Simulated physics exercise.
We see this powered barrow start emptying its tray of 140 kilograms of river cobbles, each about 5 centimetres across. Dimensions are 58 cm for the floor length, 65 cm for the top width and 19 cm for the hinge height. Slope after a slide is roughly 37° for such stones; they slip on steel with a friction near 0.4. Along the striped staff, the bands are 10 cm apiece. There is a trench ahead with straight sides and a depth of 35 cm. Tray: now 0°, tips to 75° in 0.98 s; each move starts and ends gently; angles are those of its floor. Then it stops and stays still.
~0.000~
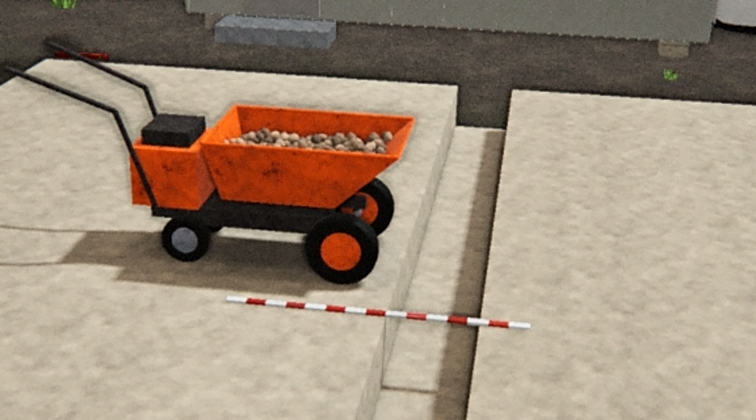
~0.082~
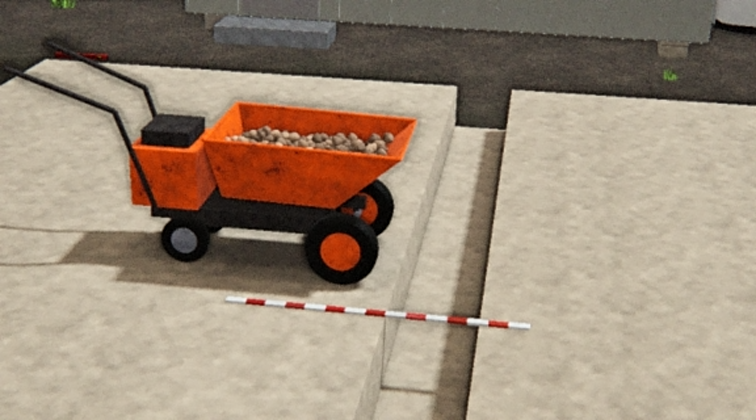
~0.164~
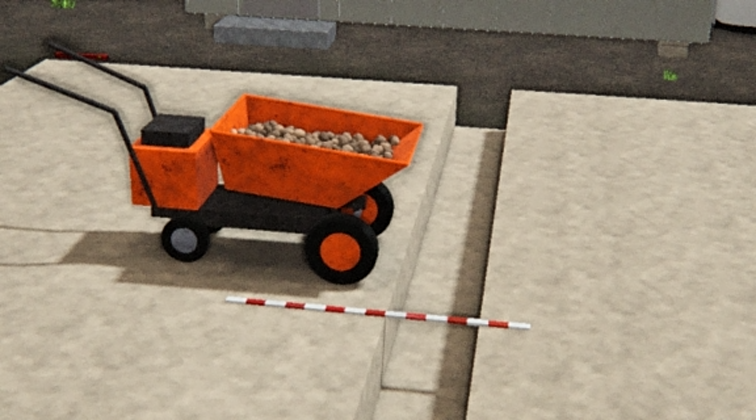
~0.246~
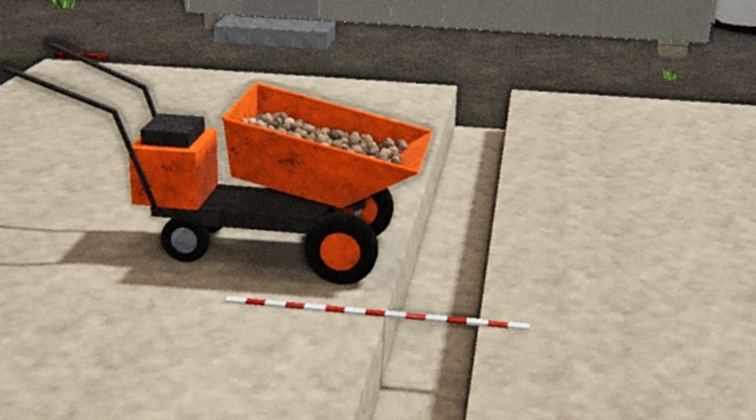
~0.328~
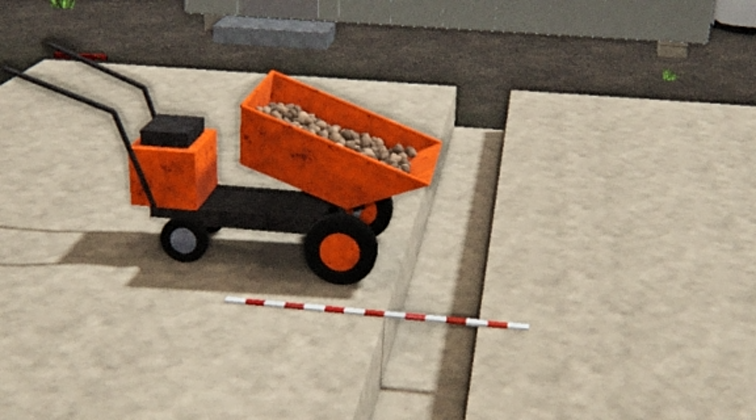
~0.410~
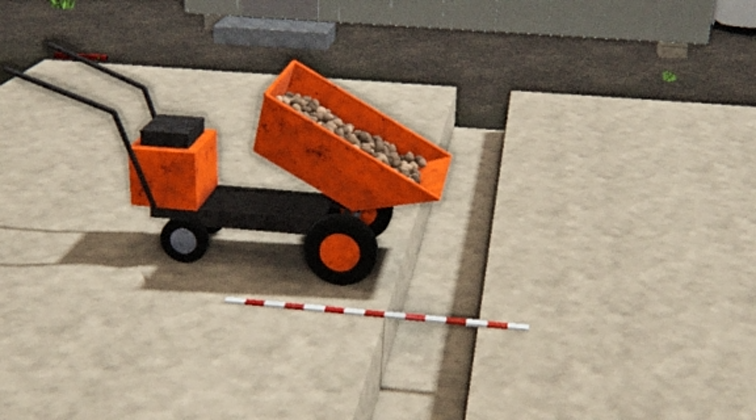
On a pale slab beside a narrow trench, a small orange dumper loaded with stones stood still while its tray gradually tilted up at the back, its front lip leaning rightward over the edge.
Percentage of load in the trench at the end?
53 per cent.
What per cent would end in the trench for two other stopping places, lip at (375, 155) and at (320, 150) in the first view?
About 85 and 95 per cent.
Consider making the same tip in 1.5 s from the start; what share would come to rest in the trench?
55 per cent.
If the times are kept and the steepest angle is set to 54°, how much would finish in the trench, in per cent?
In that case around 45 percent.
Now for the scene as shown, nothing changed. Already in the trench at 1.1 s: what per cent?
Around 20 per cent of it.
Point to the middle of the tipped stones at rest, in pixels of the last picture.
The stones end up centred near (479, 311).
After 0.7 s the floor is at 64°; 100 % in the tray; the foremost stones are at (456, 234).
After 1.1 s the floor is at 75°; 56 % in the tray, 21 % in the trench, 23 % past the trench; the foremost stones are at (552, 275).
After 1.4 s the floor is at 75°; 10 % in the tray, 42 % in the trench, 48 % past the trench; the foremost stones are at (655, 287).
After 3.4 s the floor is at 75°; 0 % in the tray, 53 % in the trench, 47 % past the trench; the foremost stones are at (734, 291).
